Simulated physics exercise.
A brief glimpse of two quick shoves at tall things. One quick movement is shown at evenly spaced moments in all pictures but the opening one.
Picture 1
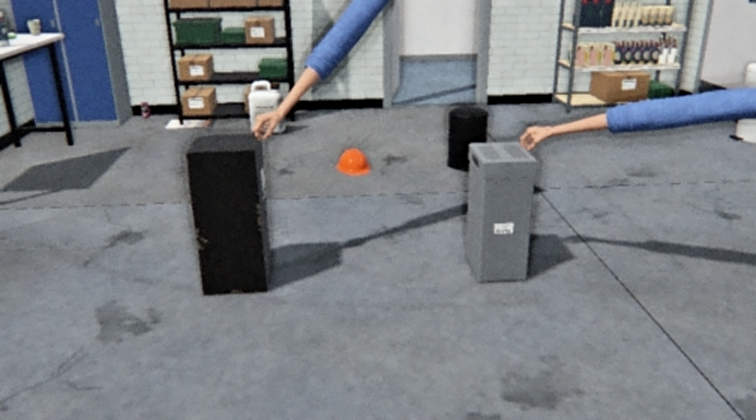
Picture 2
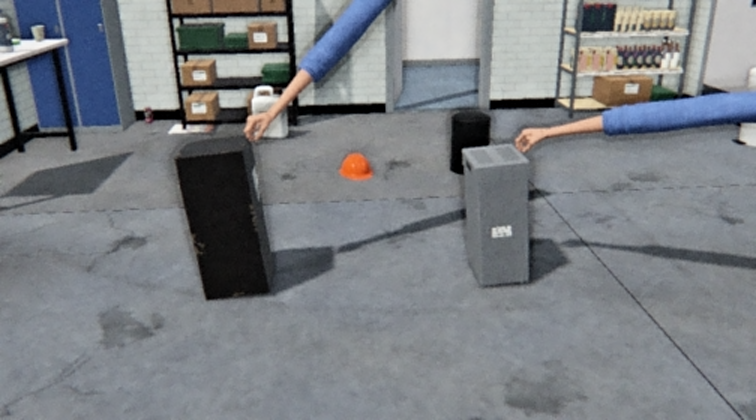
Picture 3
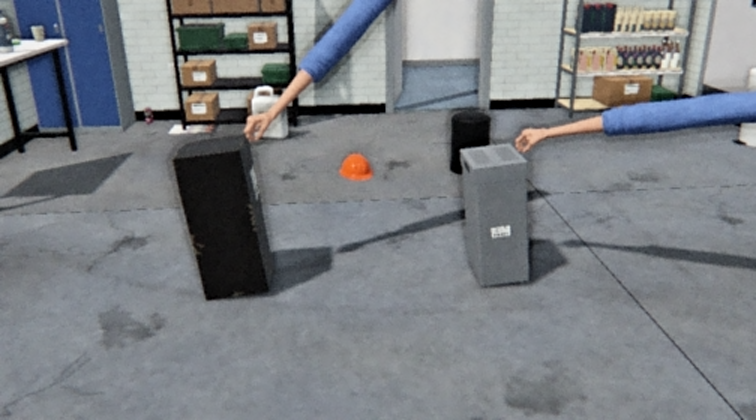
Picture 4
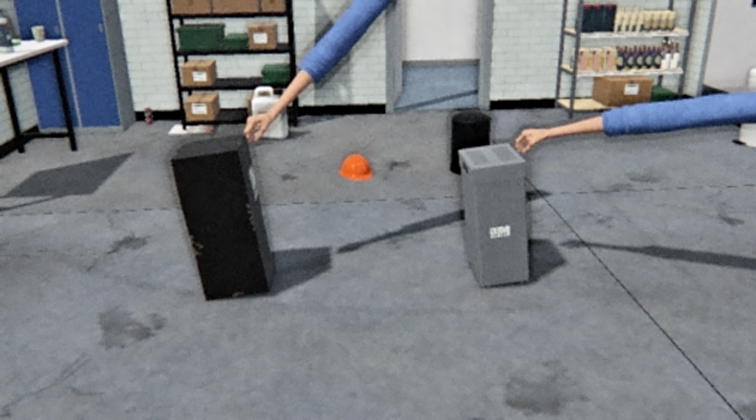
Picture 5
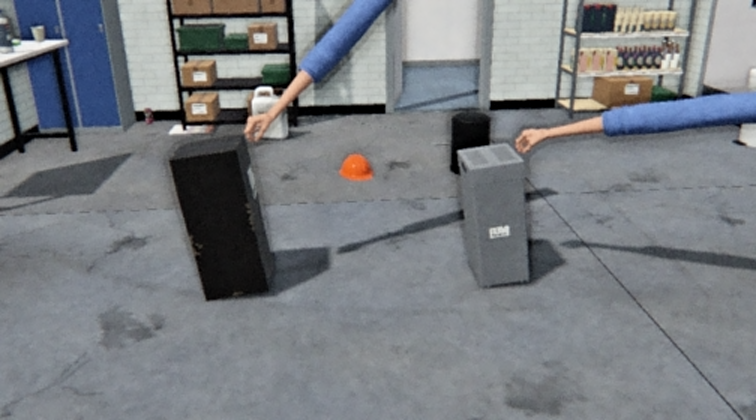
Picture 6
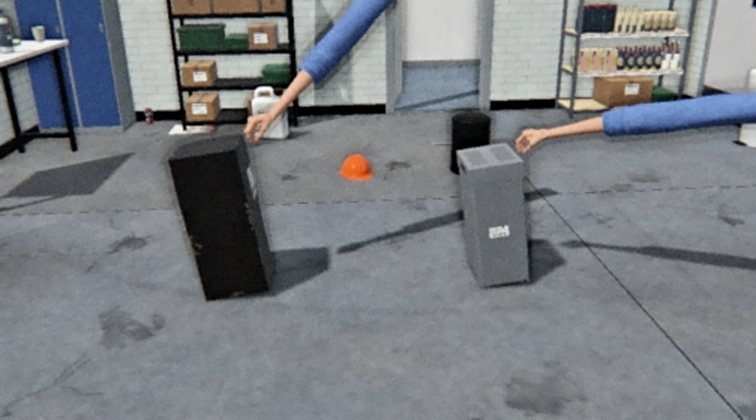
The clip opens on a tall black parcel at left and a grey tote at right, both upright on a workshop floor, a blue-sleeved arm reaching to the top of each. Both then lean slightly left, and their tilt increases very gradually while the hands stay nearly still.
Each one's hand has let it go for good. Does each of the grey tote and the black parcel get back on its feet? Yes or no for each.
Answers: Grey tote - yes; black parcel - yes.
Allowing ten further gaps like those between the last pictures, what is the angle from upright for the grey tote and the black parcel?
Close to 4° and near 4° off vertical, respectively.
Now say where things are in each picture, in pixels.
In the first picture, grey tote (498, 212) upright; black parcel (232, 214) upright.
In the second picture, grey tote (496, 215) 5° off upright; black parcel (228, 217) 5° off upright.
In the third picture, grey tote (495, 215) 5° off upright; black parcel (227, 217) 6° off upright.
In the fourth picture, grey tote (494, 215) 6° off upright; black parcel (226, 217) 7° off upright.
In the fifth picture, grey tote (494, 215) 7° off upright; black parcel (225, 217) 7° off upright.
In the sixth picture, grey tote (493, 216) 7° off upright; black parcel (225, 217) 8° off upright.
Then, 0.22 s after the last picture, grey tote 3° off upright near (499, 217); black parcel 3° off upright near (232, 218).
Then, 0.46 s after the last picture, grey tote 3° off upright near (505, 216); black parcel 3° off upright near (239, 218).
Then, 0.68 s after the last picture, grey tote upright near (500, 217); black parcel upright near (234, 219).
At rest, the grey tote rocks back upright, near (501, 218); the black parcel rocks back upright, near (235, 220).
